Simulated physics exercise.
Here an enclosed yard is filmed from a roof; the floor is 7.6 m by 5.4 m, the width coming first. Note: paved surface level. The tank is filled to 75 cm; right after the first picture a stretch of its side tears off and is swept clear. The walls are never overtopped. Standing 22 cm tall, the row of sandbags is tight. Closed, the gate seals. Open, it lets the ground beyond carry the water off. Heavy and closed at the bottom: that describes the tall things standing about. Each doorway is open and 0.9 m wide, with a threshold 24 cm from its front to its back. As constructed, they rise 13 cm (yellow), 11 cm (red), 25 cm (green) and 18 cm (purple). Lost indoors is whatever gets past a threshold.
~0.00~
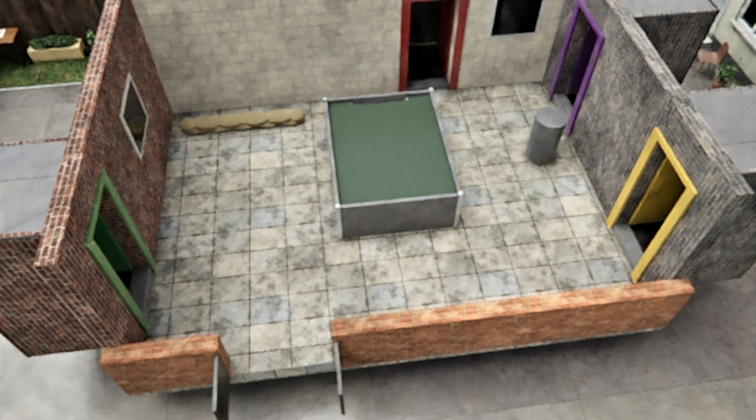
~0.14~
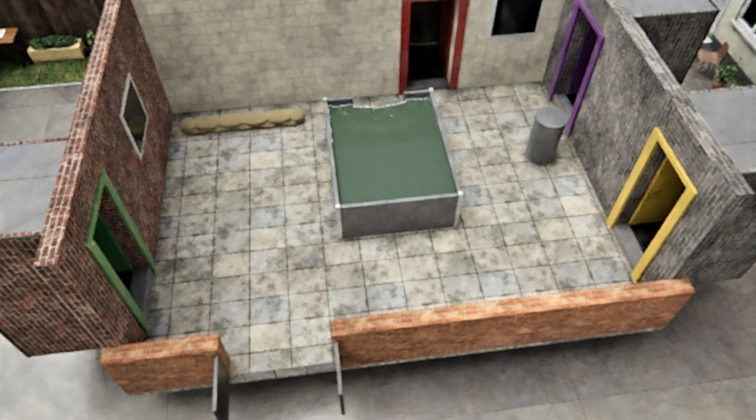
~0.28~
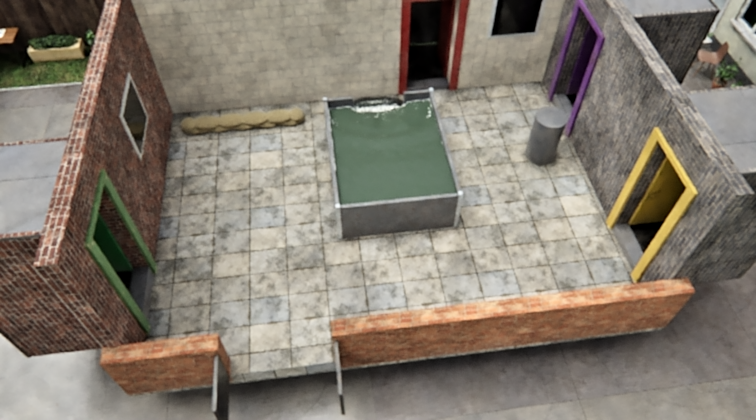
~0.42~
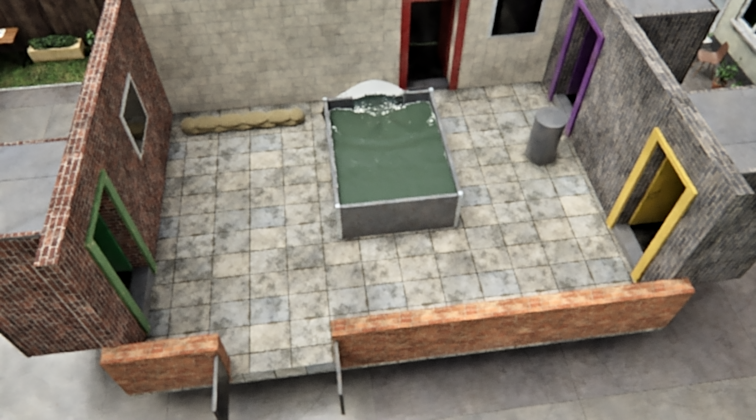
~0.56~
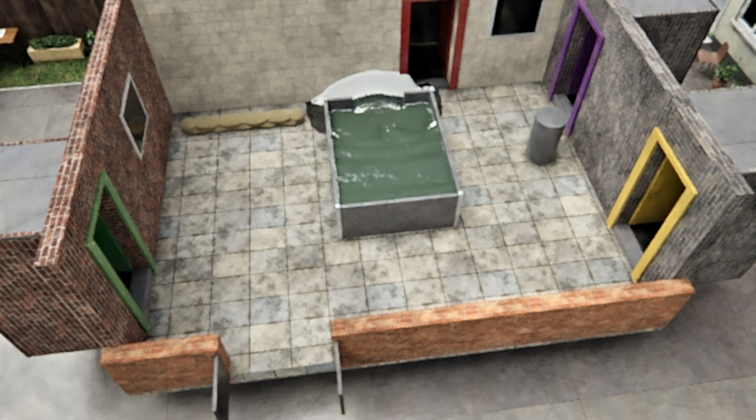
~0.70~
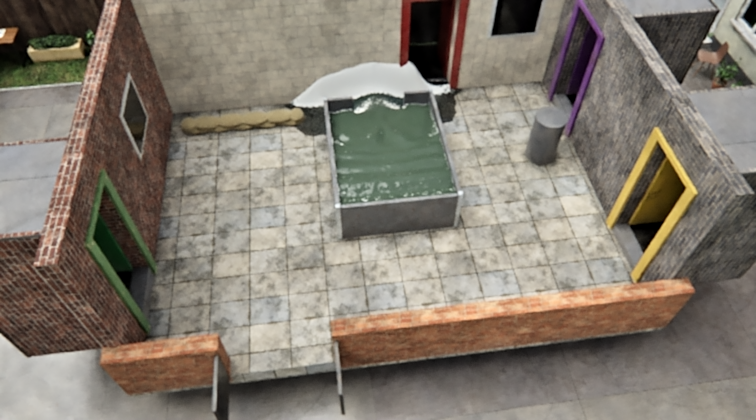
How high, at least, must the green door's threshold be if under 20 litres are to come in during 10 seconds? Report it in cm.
I would say about 6.5 cm.
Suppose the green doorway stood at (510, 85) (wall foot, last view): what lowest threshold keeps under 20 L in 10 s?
Around 14.5 cm would do it.
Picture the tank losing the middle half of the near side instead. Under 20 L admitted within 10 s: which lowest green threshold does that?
Some 13.0 cm.
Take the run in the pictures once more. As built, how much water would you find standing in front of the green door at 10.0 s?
You'd measure close to 6.5 cm there.
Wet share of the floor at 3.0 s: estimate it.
Roughly 55 percent of the floor is wet.
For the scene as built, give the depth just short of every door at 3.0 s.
At the yellow door the depth is 1 cm, at red 17 cm, at green 0 cm and at purple 27 cm.
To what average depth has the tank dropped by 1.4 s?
Around 55 cm deep on average.
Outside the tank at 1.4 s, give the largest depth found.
Max depth: About 58 cm.
After 1.4 s water covers 20 % of the floor, deepest (58 cm) near (372, 101); it has not reached the green door.
After 3.0 s water covers 55 % of the floor, deepest (46 cm) near (173, 119); it has not reached the green door.
After 10.0 s water covers 95 % of the floor, deepest (16 cm) near (173, 119); 6 cm at the green door, 0 litres in over its 25 cm threshold.
At the green door as built, the water arrived by 3.3 s and peaked near 11 cm at 6.6 s.
With a threshold of 6 cm, 25 litres would have come in within the 10 s; with 8 cm, 8 litres. So under 20 litres takes about 6.5 cm.
